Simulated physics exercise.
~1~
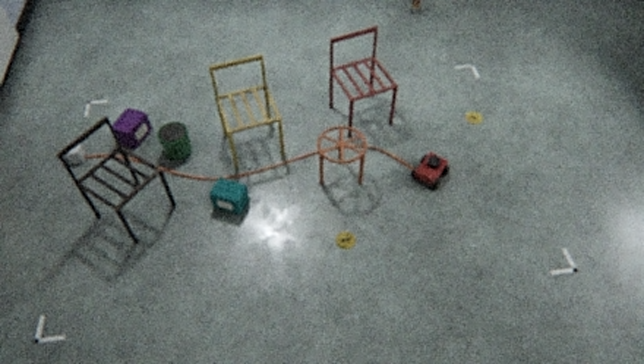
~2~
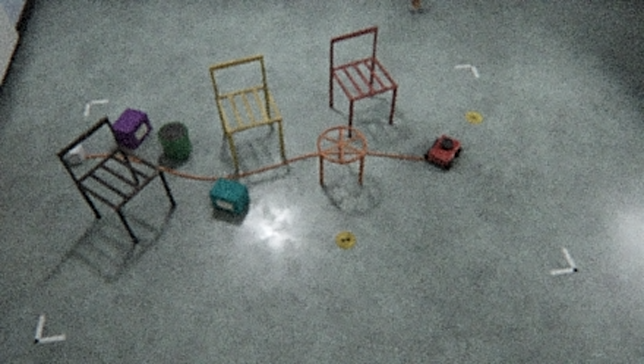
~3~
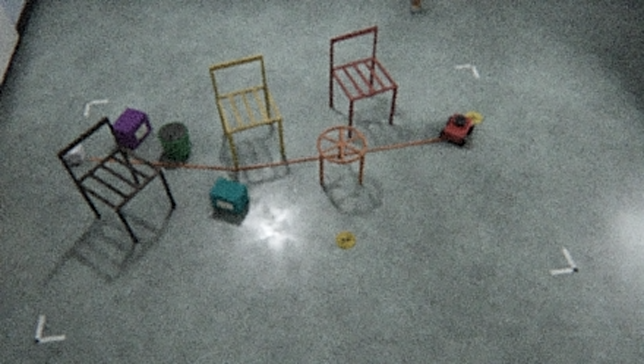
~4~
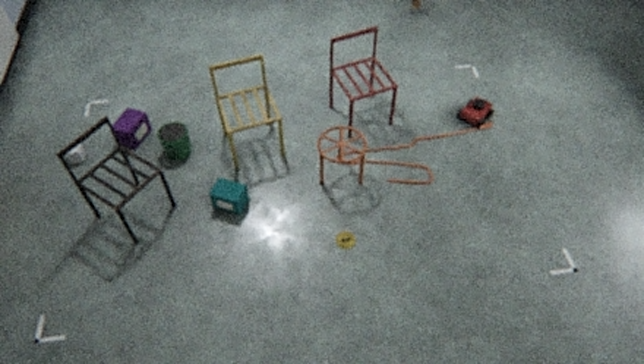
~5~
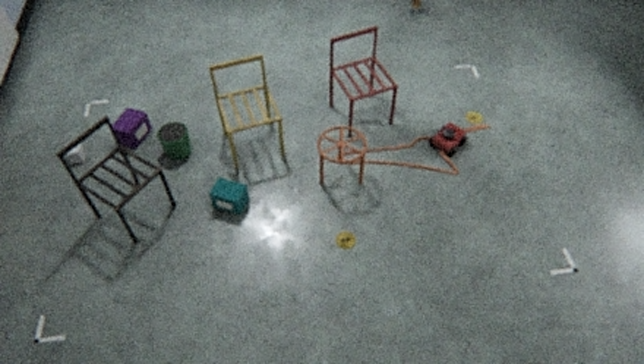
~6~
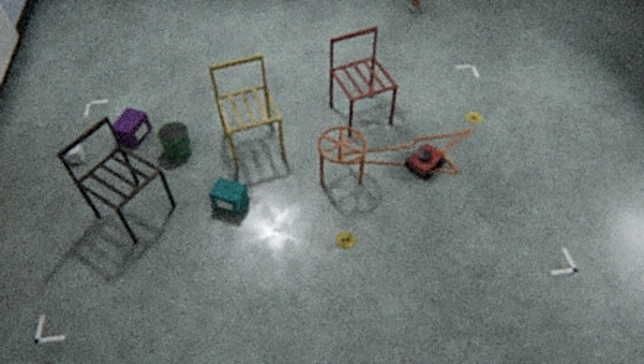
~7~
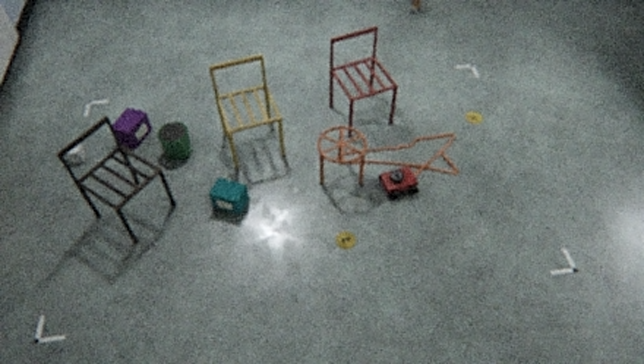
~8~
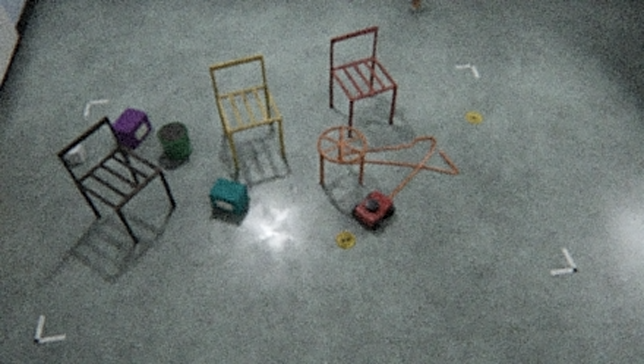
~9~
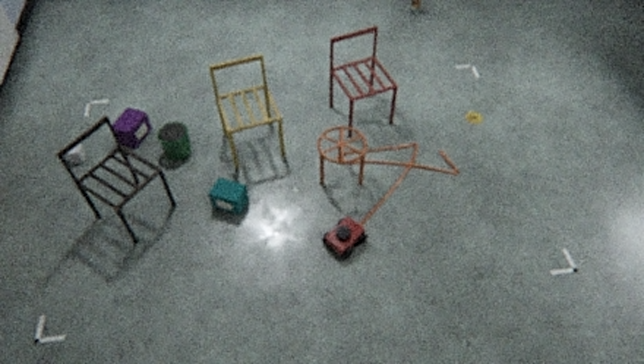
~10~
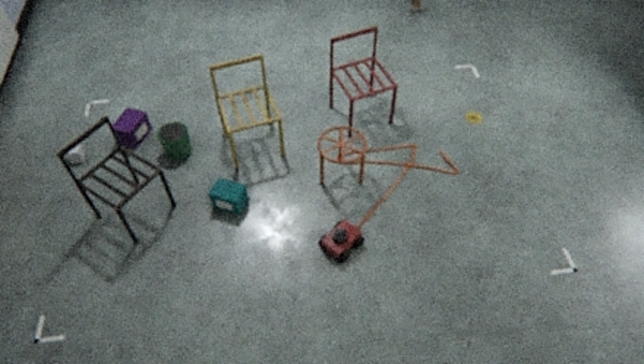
To begin with, a small red cart sits right of an orange stool on a grey floor, trailing an orange lead that runs left past the yellow chair to the black chair. The cart rolls up and right toward a yellow mark, and the lead draws straighter. Then the lead's far end comes free and whips over to the right of the stool. The cart turns back down and left, passing the loosely folded lead, and reaches the second yellow mark below the stool. It stops there, lead still attached, with the chairs, stool, cartons and green pot unmoved.
